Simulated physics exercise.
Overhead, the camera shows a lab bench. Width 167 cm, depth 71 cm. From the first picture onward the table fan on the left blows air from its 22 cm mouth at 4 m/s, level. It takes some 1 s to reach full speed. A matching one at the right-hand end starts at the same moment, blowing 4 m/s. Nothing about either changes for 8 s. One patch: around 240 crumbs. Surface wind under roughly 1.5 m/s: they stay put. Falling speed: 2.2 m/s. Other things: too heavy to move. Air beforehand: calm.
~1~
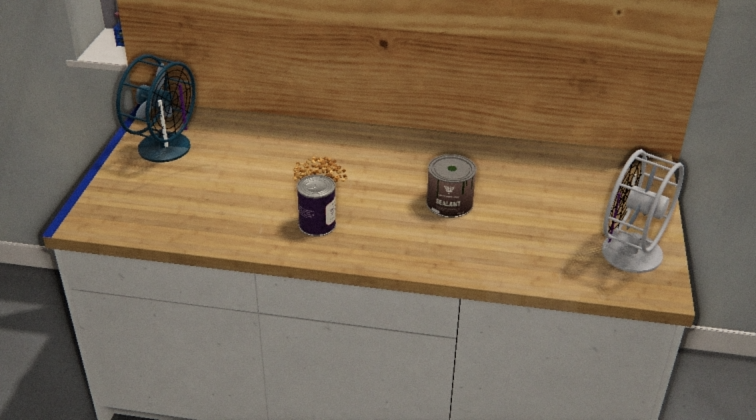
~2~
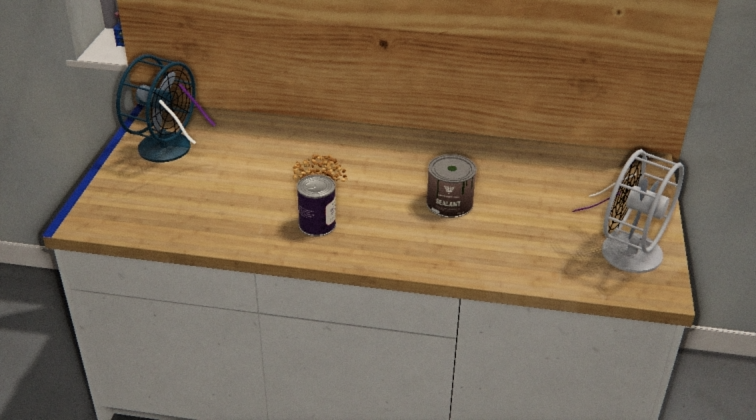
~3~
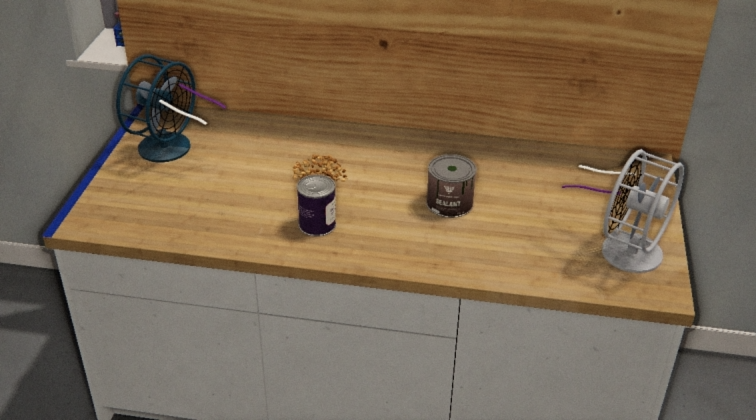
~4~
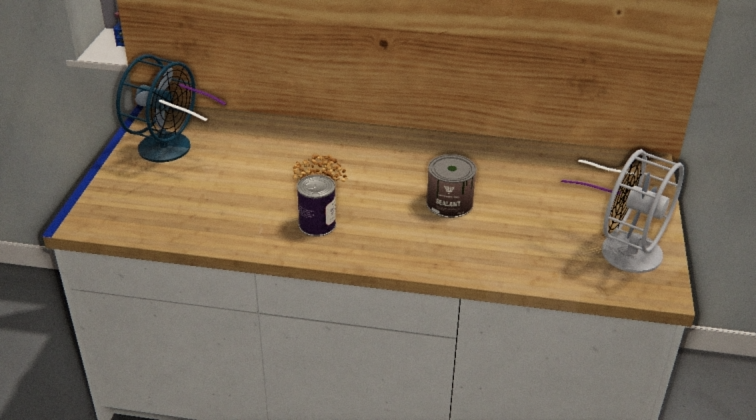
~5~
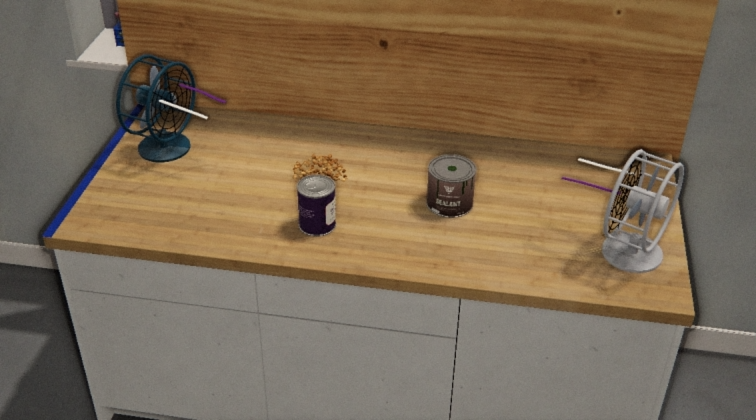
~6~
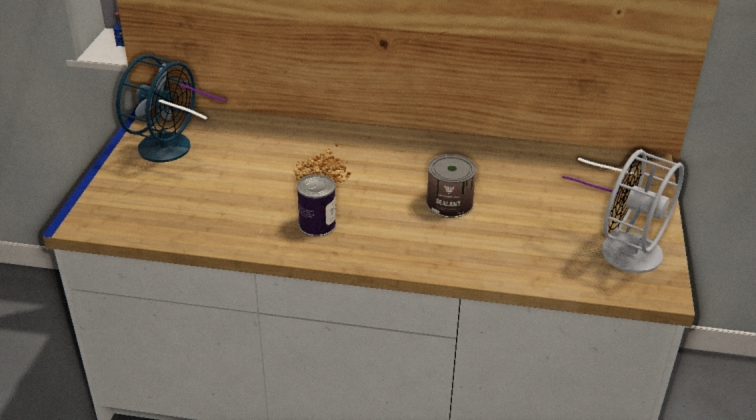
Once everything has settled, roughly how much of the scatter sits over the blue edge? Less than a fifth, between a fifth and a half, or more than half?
Count on beyond half of them.
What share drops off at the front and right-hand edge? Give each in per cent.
Roughly 10 % front, roughly 4 % right-hand.
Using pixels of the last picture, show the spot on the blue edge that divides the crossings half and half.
Near (134, 110).
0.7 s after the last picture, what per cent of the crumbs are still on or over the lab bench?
That works out to roughly 100 % remaining.
Then, 0.7 s after the last picture the count stands so, 0 % are over the blue edge; the middle of those left on the top is near (371, 165).
Then, 1.6 s after the last picture the count stands so, 6 % are over the blue edge; the middle of those left on the top is near (402, 140).
Then, 3.5 s after the last picture the count stands so, 66 % are over the blue edge; the middle of those left on the top is near (297, 132).
Then, 7.1 s after the last picture, at the end, 81 % are over the blue edge.
